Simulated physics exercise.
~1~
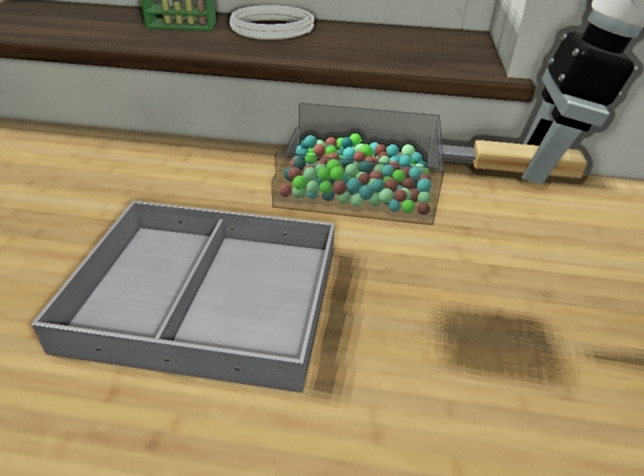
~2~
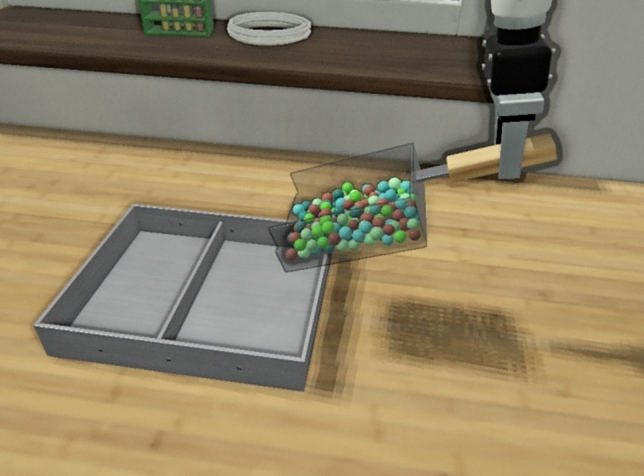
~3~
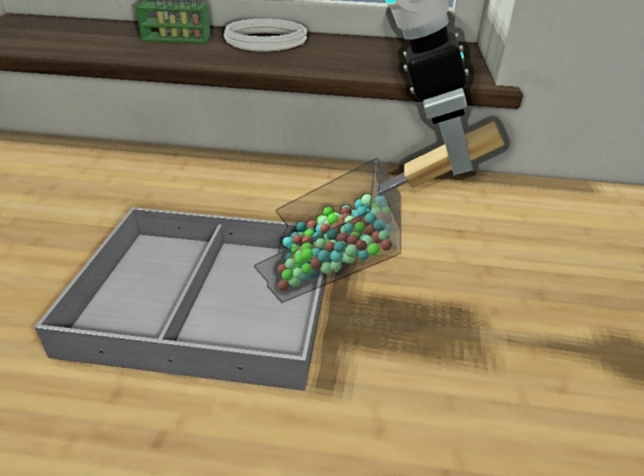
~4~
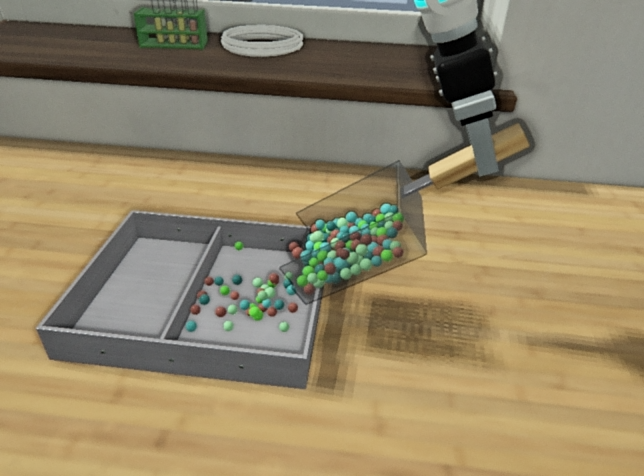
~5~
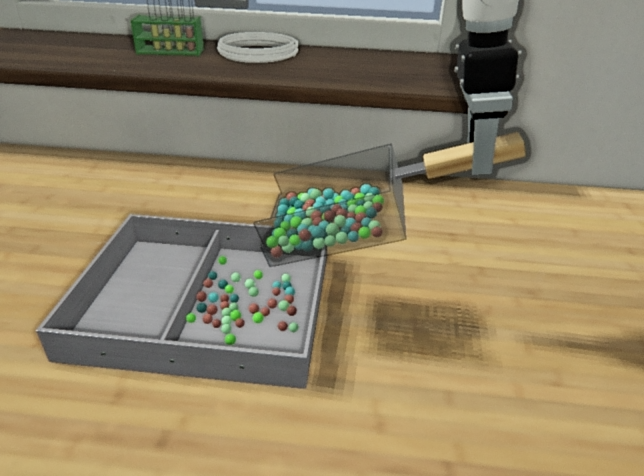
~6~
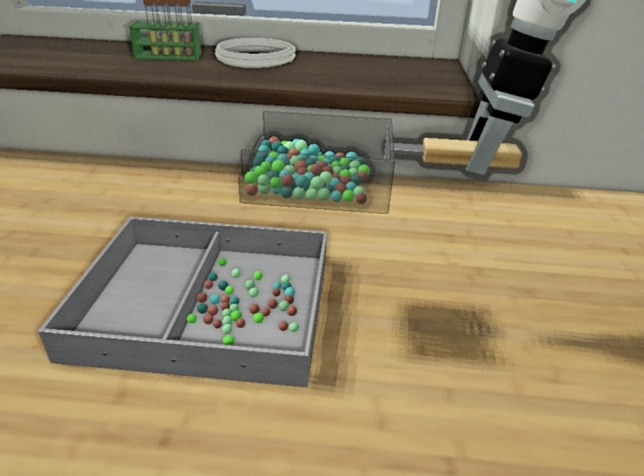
At first, a robot gripper holds a clear box by its wooden handle, full of small green, blue and red balls, above a wooden table beside an empty grey tray with two compartments. The gripper moves left and lowers the box, tipping it towards the tray. With its lip over the right compartment, the box tilts more steeply, and some balls spill out and scatter across the tray floor. The box then tips back and rises. Finally it hangs level above and behind the tray, still holding most of the balls, while the left compartment remains empty.
